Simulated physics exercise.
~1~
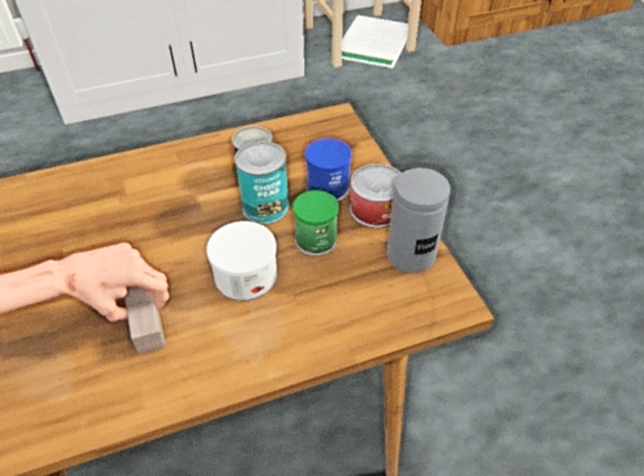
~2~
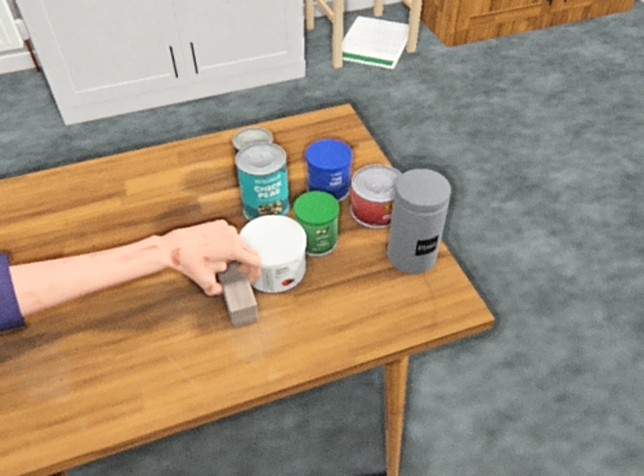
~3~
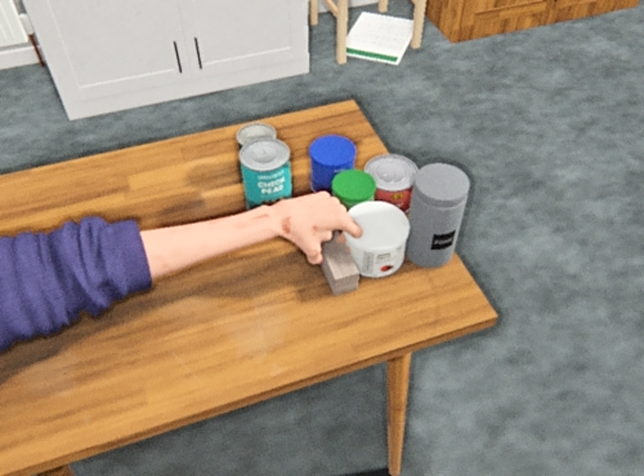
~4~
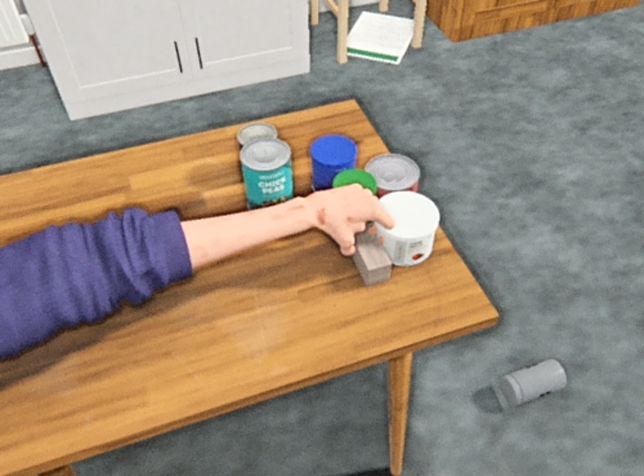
A hand pushes a small greyish block across a wooden table, seen from above at an angle, with white cabinets behind it on a grey floor. Toward the table's right end stand a white tub, a green tin, a blue tin, a red tub, a turquoise tin with a smaller tin behind it, and a tall grey jar. The block moves right, meets the white tub and slides it along. The green tin is shoved right and back, and the grey jar shifts toward the edge. Finally the jar lies on its side on the floor, while everything else remains upright on the table.
